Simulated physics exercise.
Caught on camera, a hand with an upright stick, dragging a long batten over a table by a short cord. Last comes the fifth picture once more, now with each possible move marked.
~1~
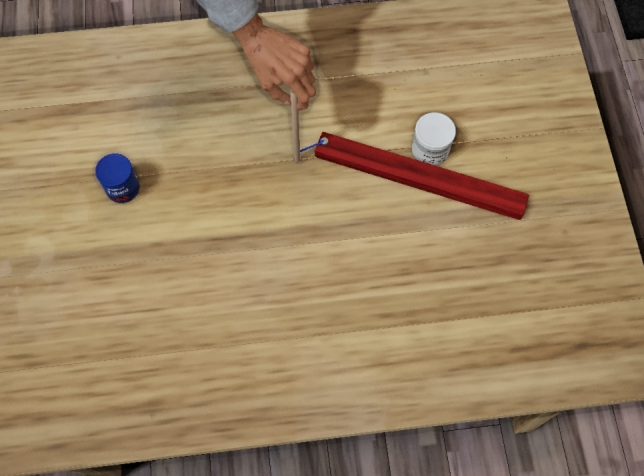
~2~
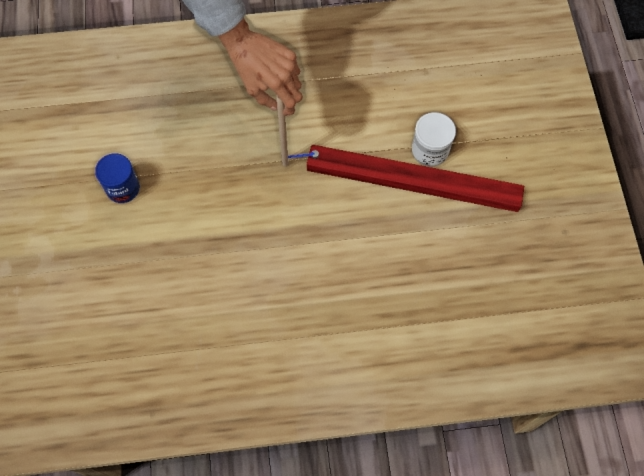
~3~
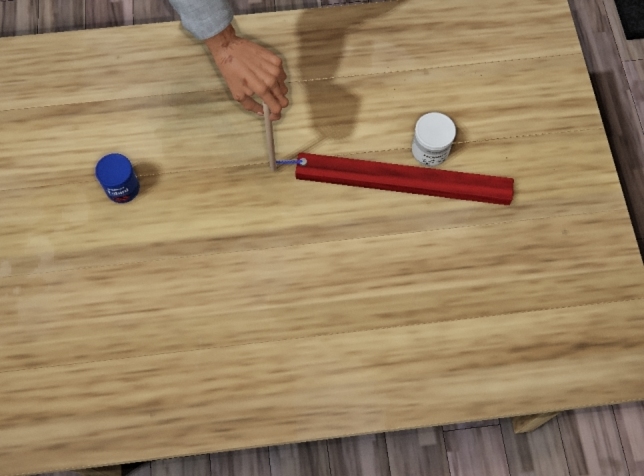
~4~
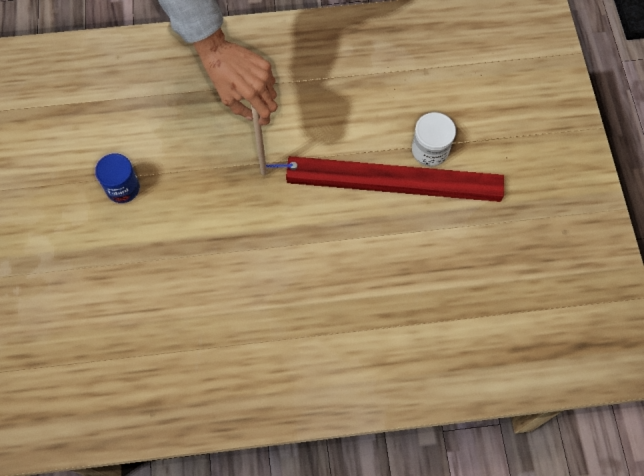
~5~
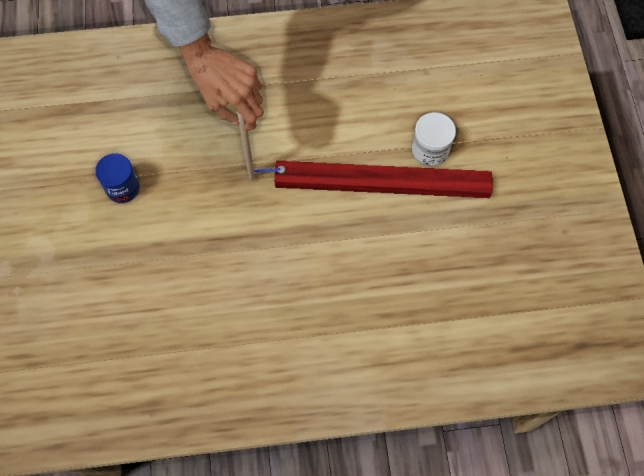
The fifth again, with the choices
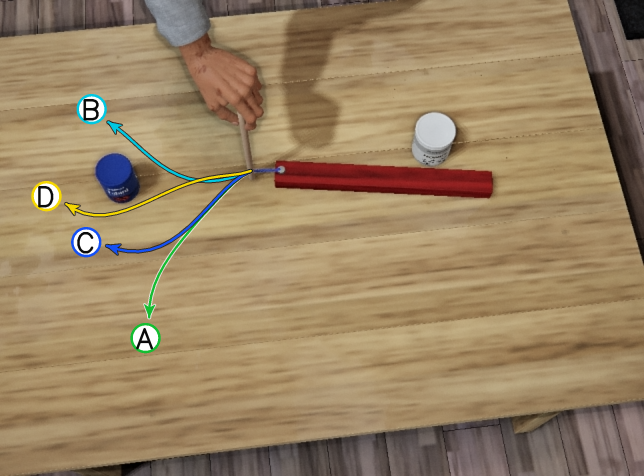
A pale wooden table stands on a plank floor, seen from above at a slant by a still camera. A blue jar sits on the left and a white jar on the right, near a long red batten tied by a short cord to an upright stick in a hand. The hand moves the stick left and slightly nearer, dragging the batten leftward as it swings closer to level.
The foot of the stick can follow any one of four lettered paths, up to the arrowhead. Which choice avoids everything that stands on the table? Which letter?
Everything stays clear on B.
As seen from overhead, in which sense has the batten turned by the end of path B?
It turns clockwise.
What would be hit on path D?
It is the blue jar.
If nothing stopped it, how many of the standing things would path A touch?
It touches one.
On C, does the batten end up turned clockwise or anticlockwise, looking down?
It turns anticlockwise.
On the marked copy, A from (251, 171) via (183, 238) to (149, 317); B from (251, 171) via (169, 170) to (108, 122); C from (251, 171) via (189, 227) to (107, 246); D from (251, 171) via (157, 197) to (66, 204).
With B. Early on, foot of the stick (191, 180), middle of the batten (324, 179).
Further on, foot of the stick (140, 149), middle of the batten (269, 171).
At the end, foot of the stick (102, 120), middle of the batten (223, 156); nothing has been touched.
As for the rest, A meets the white jar; C meets the white jar; D meets the blue jar.
